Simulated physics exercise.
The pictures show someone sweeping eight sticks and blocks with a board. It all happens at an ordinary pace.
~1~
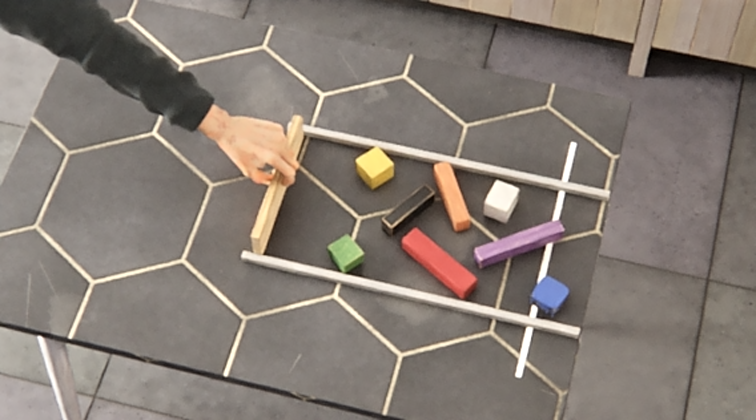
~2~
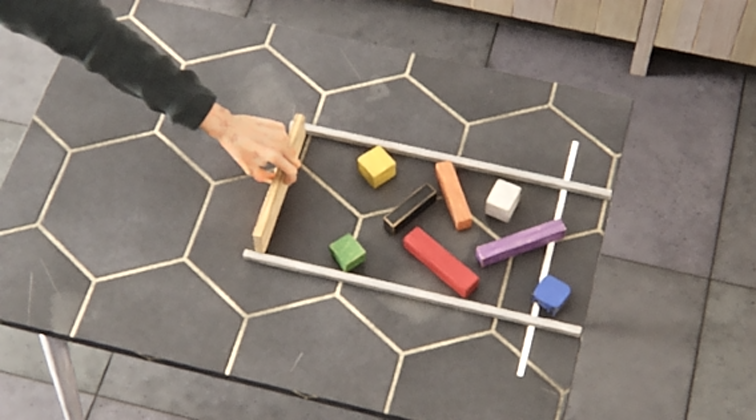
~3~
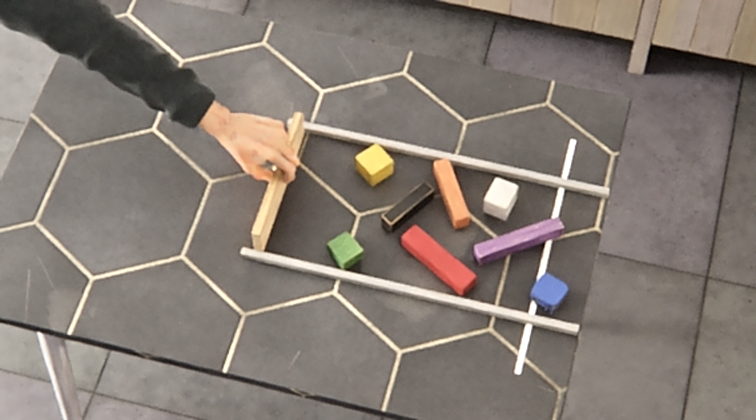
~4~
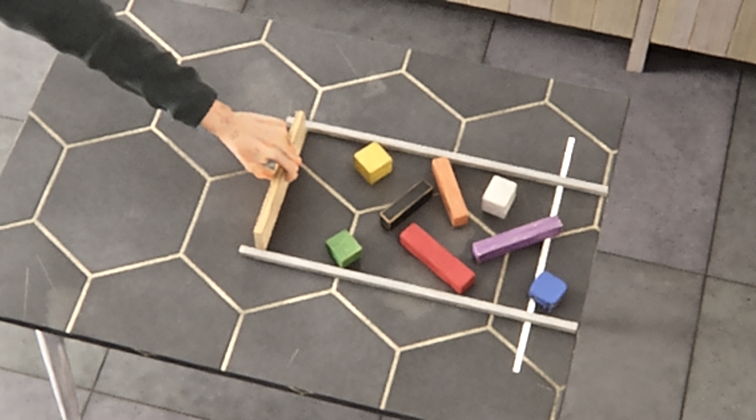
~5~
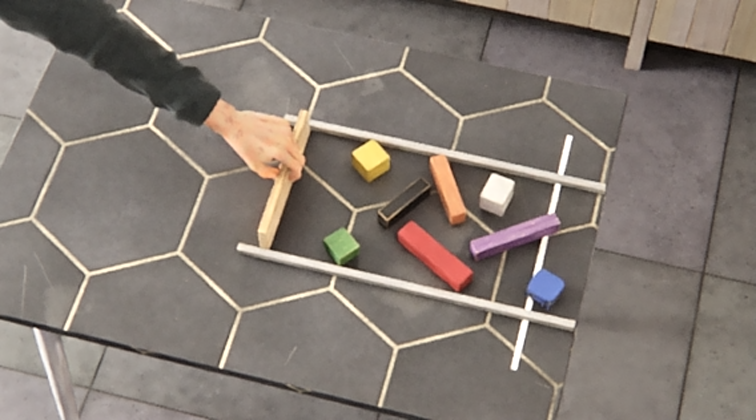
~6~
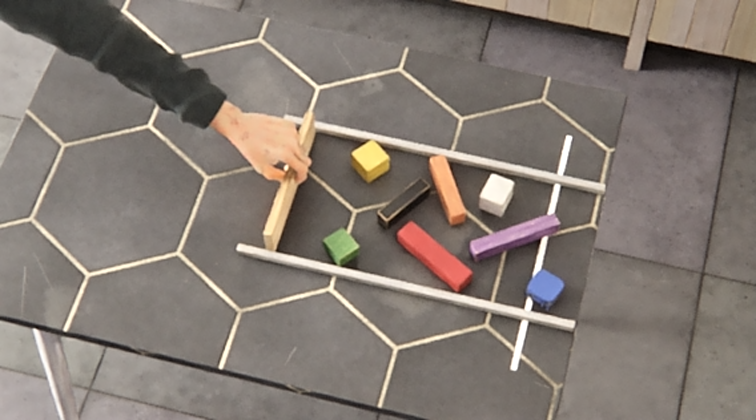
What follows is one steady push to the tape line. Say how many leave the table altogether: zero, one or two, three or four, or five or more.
The number that fall off is three or four.
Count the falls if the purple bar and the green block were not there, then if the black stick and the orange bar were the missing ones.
Fallen: 1, and 0 in the other try.
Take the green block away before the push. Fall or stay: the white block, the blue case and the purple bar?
The white block goes over, the blue case tumbles off, the purple bar falls.
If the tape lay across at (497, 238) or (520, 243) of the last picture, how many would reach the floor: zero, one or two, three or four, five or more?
In that order: Not one; none.
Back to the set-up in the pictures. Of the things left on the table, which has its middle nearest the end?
It is the red stick.
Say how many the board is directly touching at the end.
That makes 4.
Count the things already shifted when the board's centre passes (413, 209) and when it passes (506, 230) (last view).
At the one place 5, at the other 8.
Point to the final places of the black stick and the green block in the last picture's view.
Near (553, 232) and (549, 299).
Soon after, none off yet; blue case at rest near (545, 290); purple bar at rest near (514, 237); white block at rest near (497, 195).
Then, none off yet; blue case moving near (548, 288); purple bar moved a little near (527, 232); white block moved about its own width near (524, 207).
At rest, the number that fall off is three or four; fallen, white block, purple bar and blue case.
